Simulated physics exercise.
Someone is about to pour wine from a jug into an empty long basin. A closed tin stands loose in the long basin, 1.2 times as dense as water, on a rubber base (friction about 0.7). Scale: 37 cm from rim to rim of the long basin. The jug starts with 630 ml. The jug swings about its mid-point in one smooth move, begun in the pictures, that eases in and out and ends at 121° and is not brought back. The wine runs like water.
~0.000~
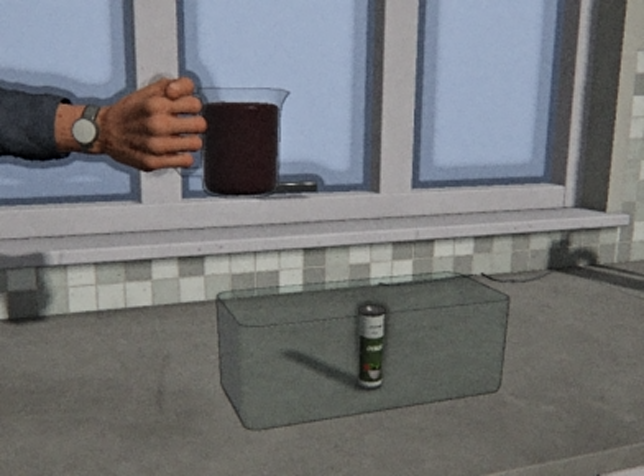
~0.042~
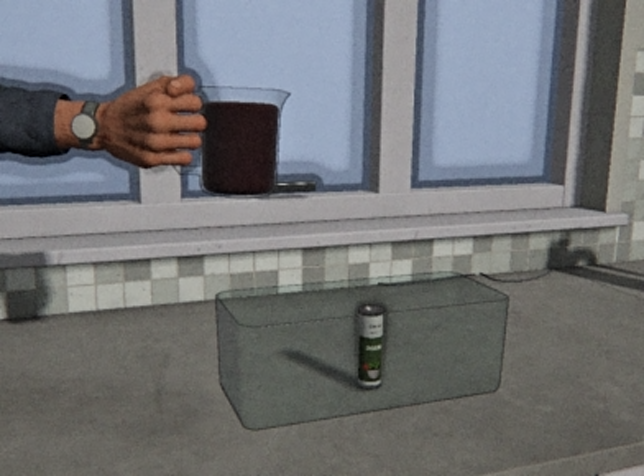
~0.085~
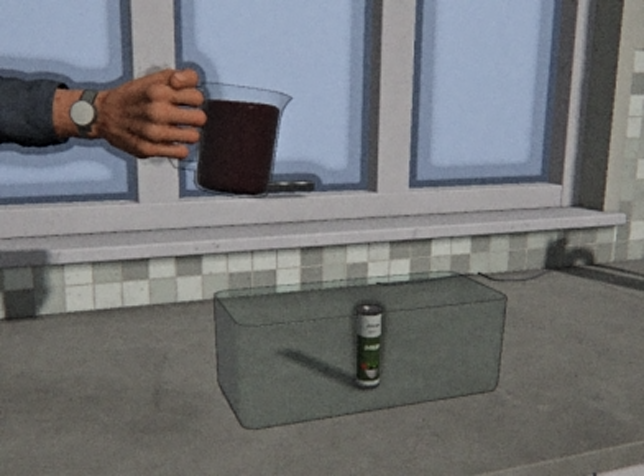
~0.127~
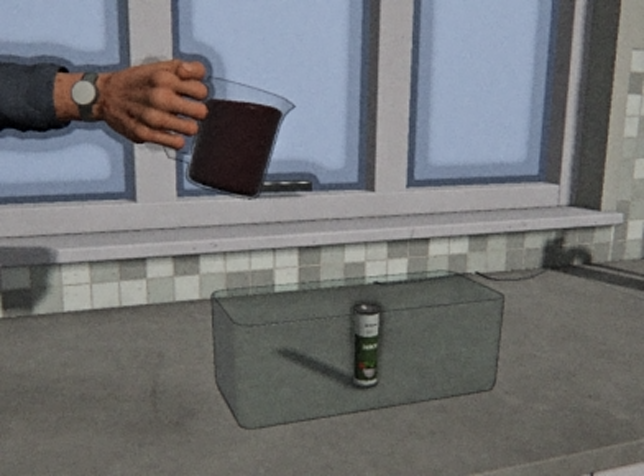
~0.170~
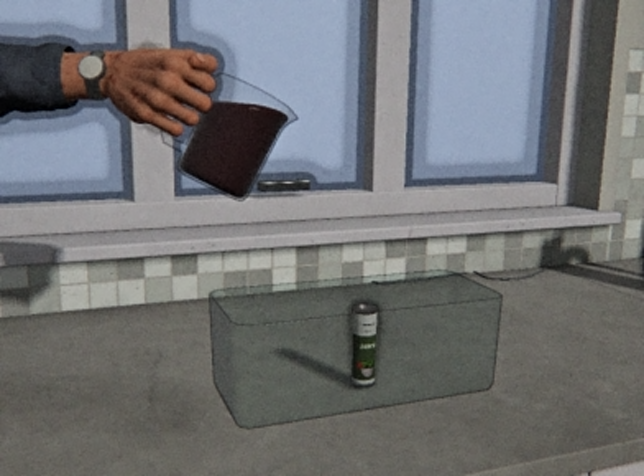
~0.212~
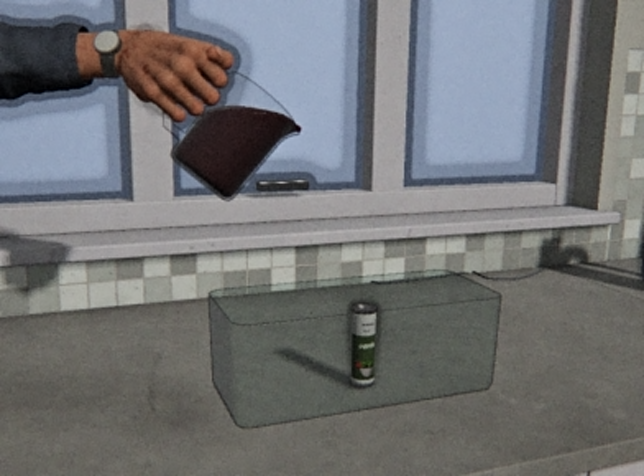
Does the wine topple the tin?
The tin topples.
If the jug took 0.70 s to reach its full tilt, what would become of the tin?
Then it falls.
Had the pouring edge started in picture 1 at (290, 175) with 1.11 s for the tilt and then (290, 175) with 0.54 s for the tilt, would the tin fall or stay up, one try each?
First it stays up; then it keeps standing.
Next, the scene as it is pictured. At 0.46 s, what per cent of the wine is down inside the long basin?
About 12 per cent.
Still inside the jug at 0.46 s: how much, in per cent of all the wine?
Near 46 in a hundred.
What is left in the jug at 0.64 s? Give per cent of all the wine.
Some 5 per cent.
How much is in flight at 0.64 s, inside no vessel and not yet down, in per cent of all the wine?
About 20 per cent.
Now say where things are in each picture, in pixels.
In the first frame, tilt 0°; pouring edge (289, 91); surface from (201, 104) to (277, 105); the long basin's rim runs from (227, 311) to (483, 286); the tin's top is at (372, 314).
In the second frame, tilt 2°; pouring edge (290, 92); surface from (201, 104) to (276, 106).
In the third frame, tilt 7°; pouring edge (292, 97); surface from (203, 101) to (277, 107).
In the fourth frame, tilt 16°; pouring edge (295, 106); surface from (205, 102) to (280, 109).
In the fifth frame, tilt 27°; pouring edge (298, 118); surface from (196, 121) to (286, 114).
In the sixth frame, tilt 40°; pouring edge (299, 134); surface from (186, 132) to (285, 119); 1 per cent is over the edge.
By 0.46 s the tilt is 115° and 46 per cent is still to pour; the tin stands where it began.
By 0.64 s the tilt is 121° and 5 per cent is still to pour; the tin leans 13°.
By 0.83 s the tilt is 121° and 0 per cent is still to pour; the tin lies on its side.
By 1.04 s the tilt is 121° and 0 per cent is still to pour; the tin lies on its side.
At rest the tin lies on its side.
